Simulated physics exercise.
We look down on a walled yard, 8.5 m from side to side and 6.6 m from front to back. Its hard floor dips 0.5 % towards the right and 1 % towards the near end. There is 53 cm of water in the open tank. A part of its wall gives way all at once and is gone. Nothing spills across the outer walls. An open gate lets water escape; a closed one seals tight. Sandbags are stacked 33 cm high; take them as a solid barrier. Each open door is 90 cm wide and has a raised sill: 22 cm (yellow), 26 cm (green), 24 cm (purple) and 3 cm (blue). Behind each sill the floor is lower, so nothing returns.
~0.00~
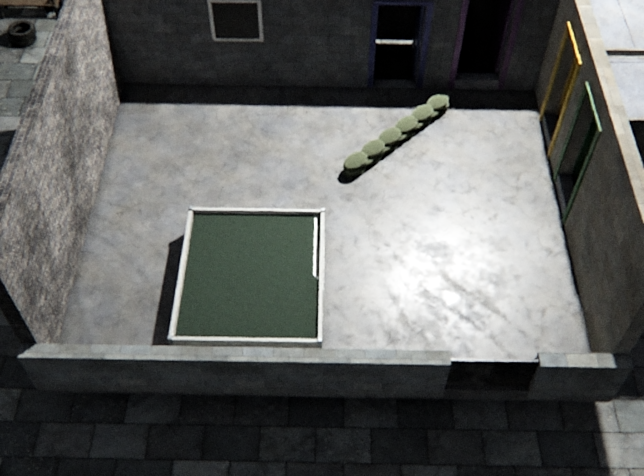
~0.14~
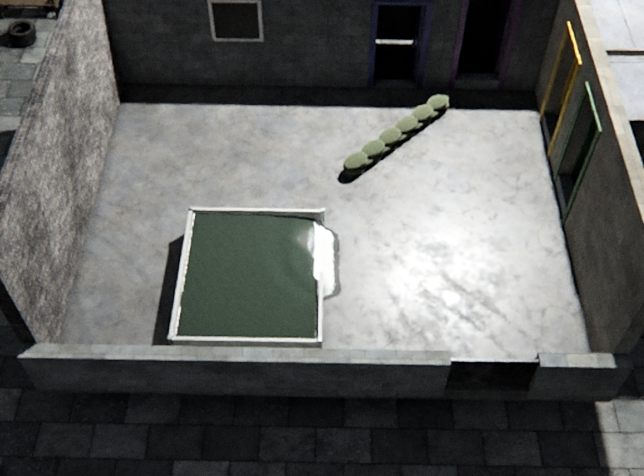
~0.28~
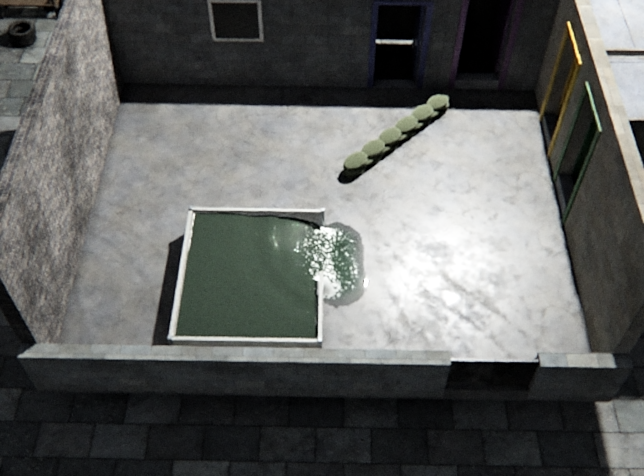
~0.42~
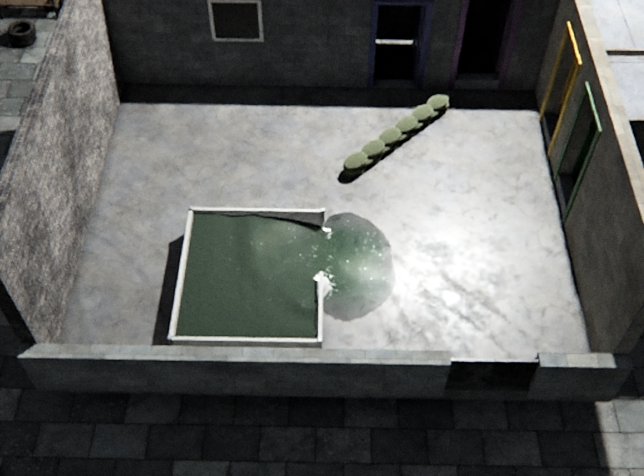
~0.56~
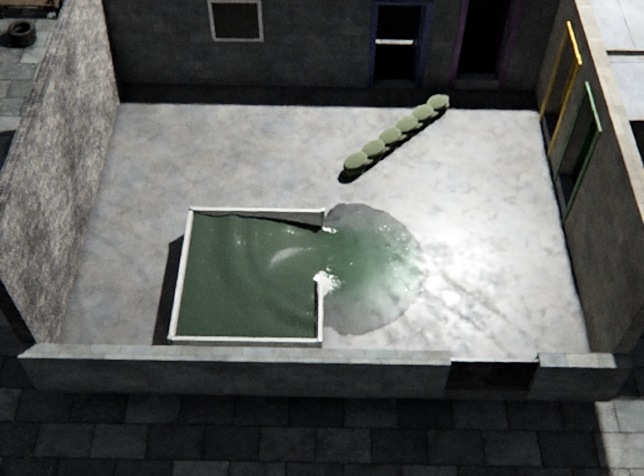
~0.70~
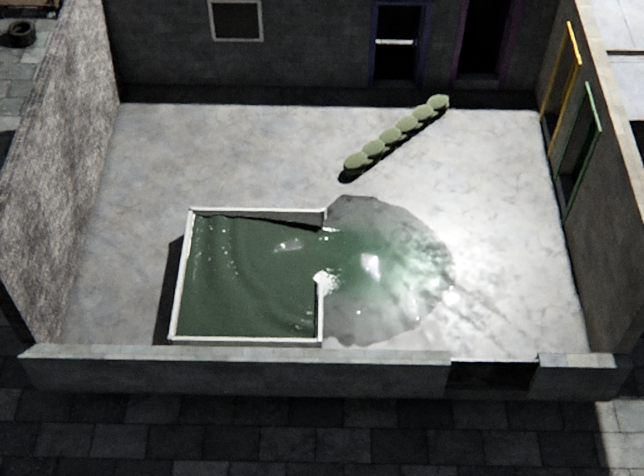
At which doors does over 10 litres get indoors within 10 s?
The water let in: At the yellow door it keeps below the limit; at the green door it does not reach the limit; at the purple door it does not reach the limit; at the blue door it stays under the limit.
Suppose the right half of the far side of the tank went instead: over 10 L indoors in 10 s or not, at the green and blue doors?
Then: Green below, blue above.
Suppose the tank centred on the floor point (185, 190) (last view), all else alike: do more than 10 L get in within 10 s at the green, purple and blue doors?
Against that limit: Green below, purple below, blue above.
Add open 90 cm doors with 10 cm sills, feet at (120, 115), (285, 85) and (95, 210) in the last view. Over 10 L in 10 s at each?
In that order: Not over, under, under.
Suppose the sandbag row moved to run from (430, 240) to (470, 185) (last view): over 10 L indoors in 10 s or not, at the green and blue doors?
Then: Green below, blue above.
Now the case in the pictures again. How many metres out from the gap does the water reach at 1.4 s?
Some 4.4 m out.
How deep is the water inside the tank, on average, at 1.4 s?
Roughly 40 cm on average.
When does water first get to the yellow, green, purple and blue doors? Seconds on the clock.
Arrival: Yellow 2.6 s, green 2.0 s, purple 3.2 s, blue 5.0 s.
After 1.4 s water covers 20 % of the floor and is deepest (30 cm) near (331, 252); yellow door not reached, green door not reached, purple door not reached, blue door not reached.
After 2.2 s water covers 35 % of the floor and is deepest (26 cm) near (331, 252); yellow door not reached, green door 18 cm at the sill, 0 L in, purple door not reached, blue door not reached.
After 3.5 s water covers 45 % of the floor and is deepest (28 cm) near (534, 94); yellow door 13 cm at the sill, 0 L in, green door 17 cm at the sill, 0 L in, purple door 5 cm at the sill, 0 L in, blue door not reached.
After 6.0 s water covers 50 % of the floor and is deepest (15 cm) near (573, 378); yellow door 14 cm at the sill, 0 L in, green door 12 cm at the sill, 0 L in, purple door 11 cm at the sill, 0 L in, blue door 5 cm at the sill, 1 L in.
After 10.0 s water covers 65 % of the floor and is deepest (14 cm) near (596, 378); yellow door 11 cm at the sill, 0 L in, green door 11 cm at the sill, 0 L in, purple door 9 cm at the sill, 0 L in, blue door 3 cm at the sill, 3 L in.
